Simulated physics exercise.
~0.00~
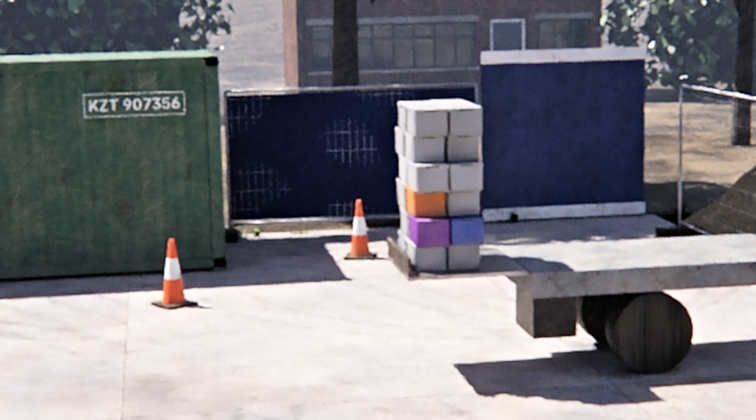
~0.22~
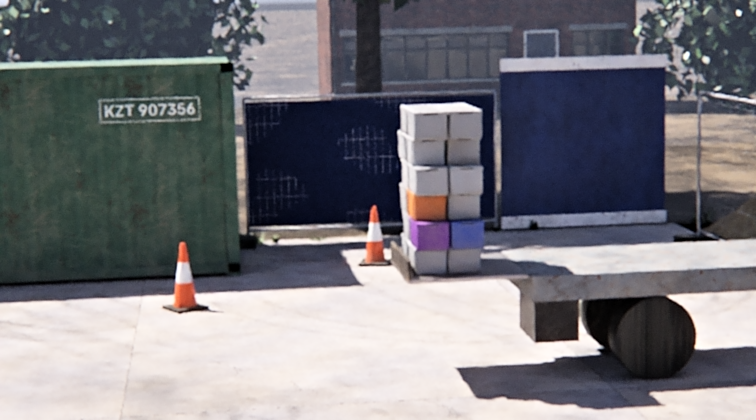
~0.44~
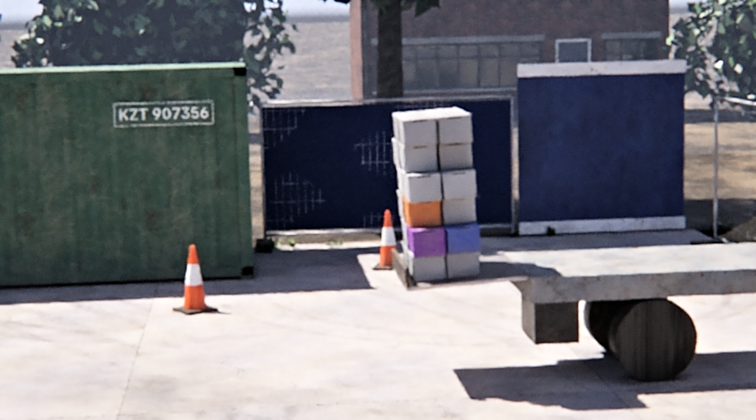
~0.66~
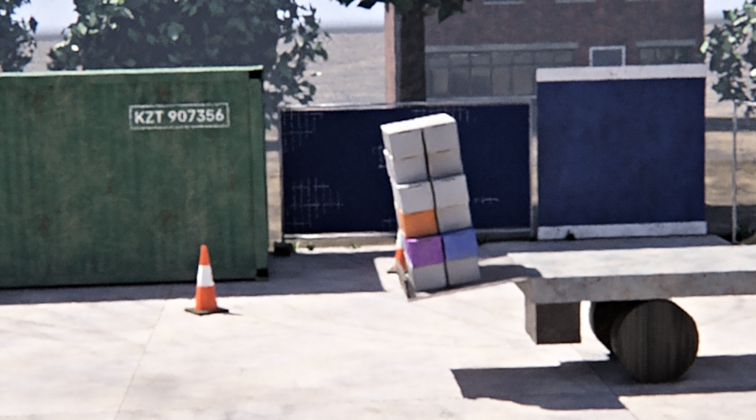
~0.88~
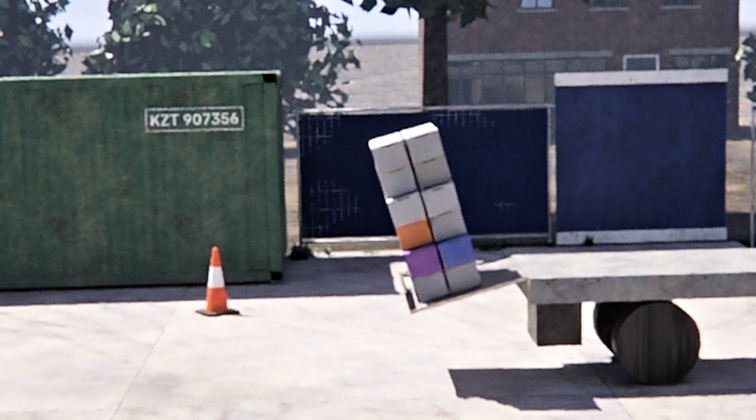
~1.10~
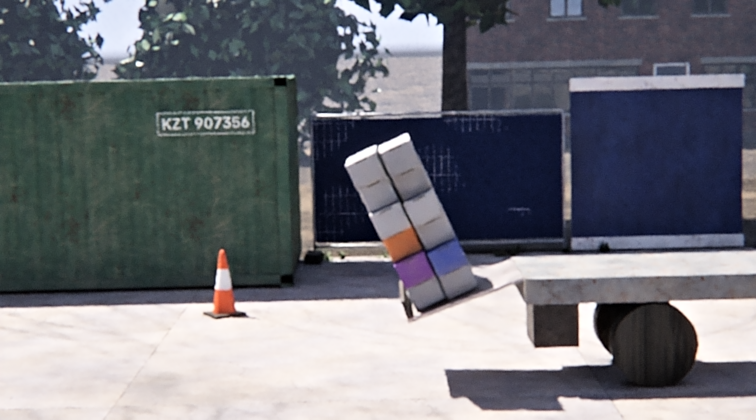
The clip opens on a neat stack of pale boxes, with one orange, one purple and one blue, standing on a level flap at the left end of a flatbed. The flap's outer edge swings steadily downward, and the stack tilts left with it, finally leaning a little further than the flap.
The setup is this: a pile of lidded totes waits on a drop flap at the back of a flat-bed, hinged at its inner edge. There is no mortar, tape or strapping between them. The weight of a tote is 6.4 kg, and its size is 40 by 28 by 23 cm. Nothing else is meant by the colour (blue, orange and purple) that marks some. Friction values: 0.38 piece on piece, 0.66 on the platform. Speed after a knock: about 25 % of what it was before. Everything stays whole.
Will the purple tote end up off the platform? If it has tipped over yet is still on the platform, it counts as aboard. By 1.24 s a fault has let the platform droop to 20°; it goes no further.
Yes, it comes off the platform.
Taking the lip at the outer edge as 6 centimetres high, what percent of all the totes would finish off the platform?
80 per cent.
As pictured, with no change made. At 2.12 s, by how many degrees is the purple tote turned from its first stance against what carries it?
70°.
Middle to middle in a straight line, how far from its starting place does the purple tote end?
Straight-line shift: Approx. 130 cm.
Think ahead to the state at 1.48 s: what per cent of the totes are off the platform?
60 %.
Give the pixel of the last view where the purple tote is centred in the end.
Look near (363, 371) in the last frame.
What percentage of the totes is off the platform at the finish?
75 per cent.
After 1.48 s, slope 20°; 14 of the 24 totes off the platform; purple tote leaning 34°; orange tote leaning 33°.
After 2.12 s, slope 20°; 18 of the 24 totes off the platform; purple tote on its side; orange tote on its side.
By the end (3.5 s), slope 20°; 18 of the 24 totes off the platform; purple tote on its side; orange tote on its side; blue tote shifted 7 cm. As the last picture would show them, middles, purple tote near (363, 371), orange tote near (333, 369).
